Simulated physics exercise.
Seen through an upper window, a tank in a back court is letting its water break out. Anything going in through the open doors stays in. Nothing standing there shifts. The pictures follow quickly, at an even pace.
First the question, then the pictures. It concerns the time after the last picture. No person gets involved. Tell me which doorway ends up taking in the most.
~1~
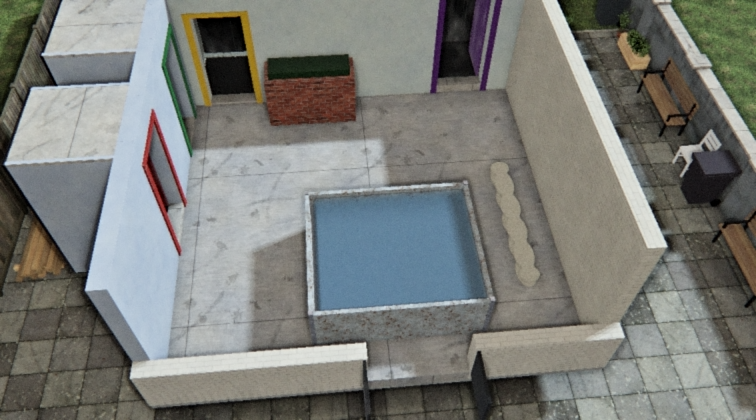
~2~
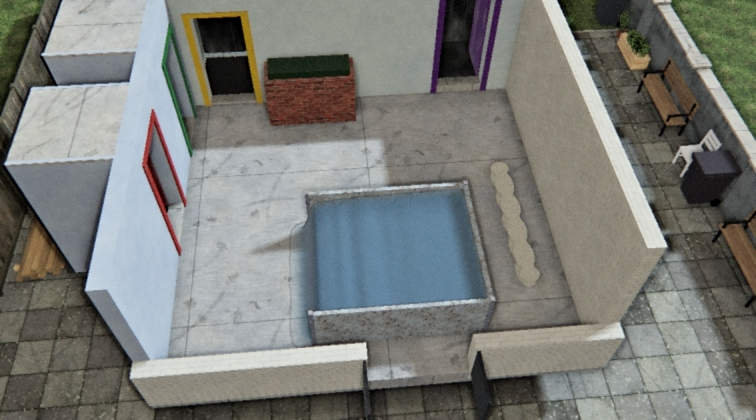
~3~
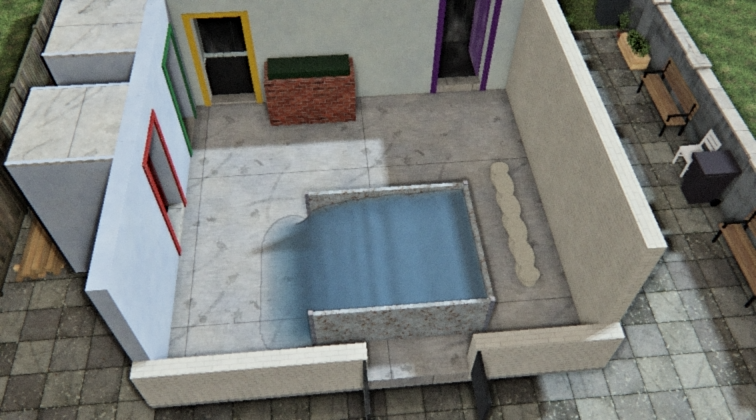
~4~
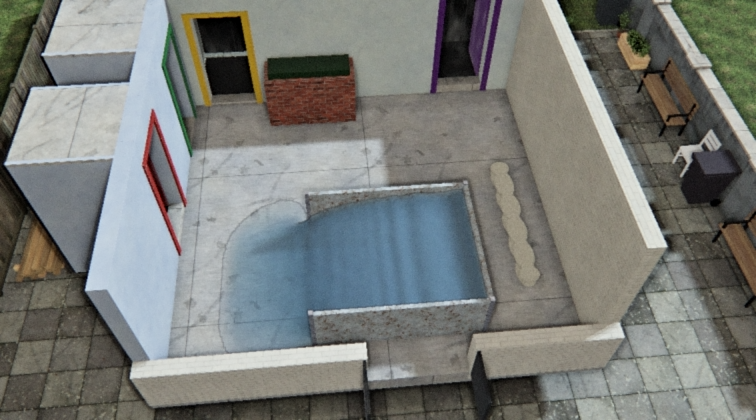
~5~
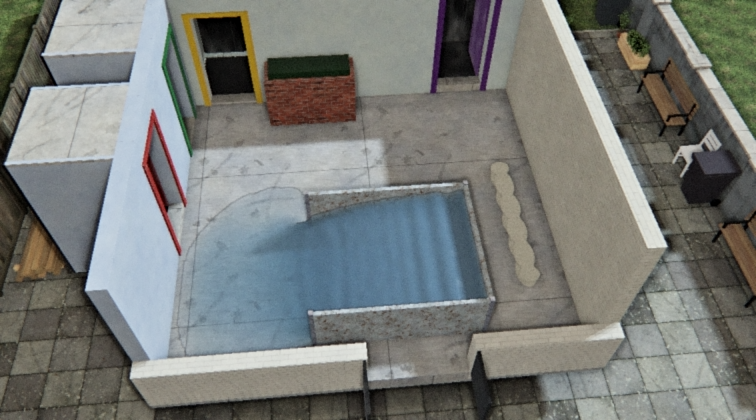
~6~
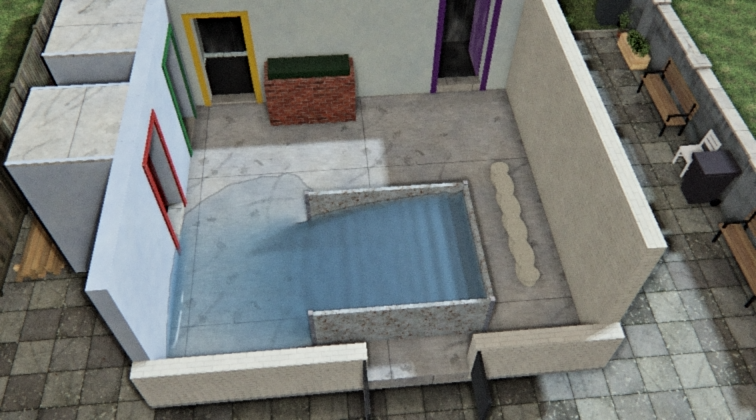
That would be the yellow doorway.
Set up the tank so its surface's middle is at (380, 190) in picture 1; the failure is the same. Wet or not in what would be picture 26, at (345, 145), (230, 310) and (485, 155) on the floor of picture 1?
In the order given: Not reached, wetted and not reached.
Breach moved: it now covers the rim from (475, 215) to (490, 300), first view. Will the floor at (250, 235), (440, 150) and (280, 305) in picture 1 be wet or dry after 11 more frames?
Listed as asked, the three spots end up still bare, wetted and still bare.
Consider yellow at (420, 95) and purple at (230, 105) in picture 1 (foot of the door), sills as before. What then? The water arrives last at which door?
I'd go with the yellow one.
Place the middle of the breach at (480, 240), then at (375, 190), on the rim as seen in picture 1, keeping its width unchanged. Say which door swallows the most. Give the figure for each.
Try one: The purple one; try two: The green one.
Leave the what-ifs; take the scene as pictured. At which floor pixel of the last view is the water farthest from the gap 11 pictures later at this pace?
Roughly at (197, 106).
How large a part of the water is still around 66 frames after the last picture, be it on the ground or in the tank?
I'd put it near 62 %.
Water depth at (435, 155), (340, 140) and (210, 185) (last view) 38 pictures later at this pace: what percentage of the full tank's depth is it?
First 4, next 12, last 14 in a hundred.
A moment on, water covers 30 % of the floor; yellow door not reached, red door some in, green door not reached, purple door not reached.
Next, water covers 35 % of the floor; yellow door a trickle in, red door a lot in, green door a trickle in, purple door not reached.
Then, water covers 50 % of the floor; yellow door a lot in, red door a lot in, green door some in, purple door not reached.
Later, water covers 85 % of the floor; yellow door a lot in, red door a lot in, green door a lot in, purple door wet at the sill, nothing in.
In the end, water covers 95 % of the floor; yellow door a lot in, red door a lot in, green door a lot in, purple door wet at the sill, nothing in; the yellow door has let in the most.
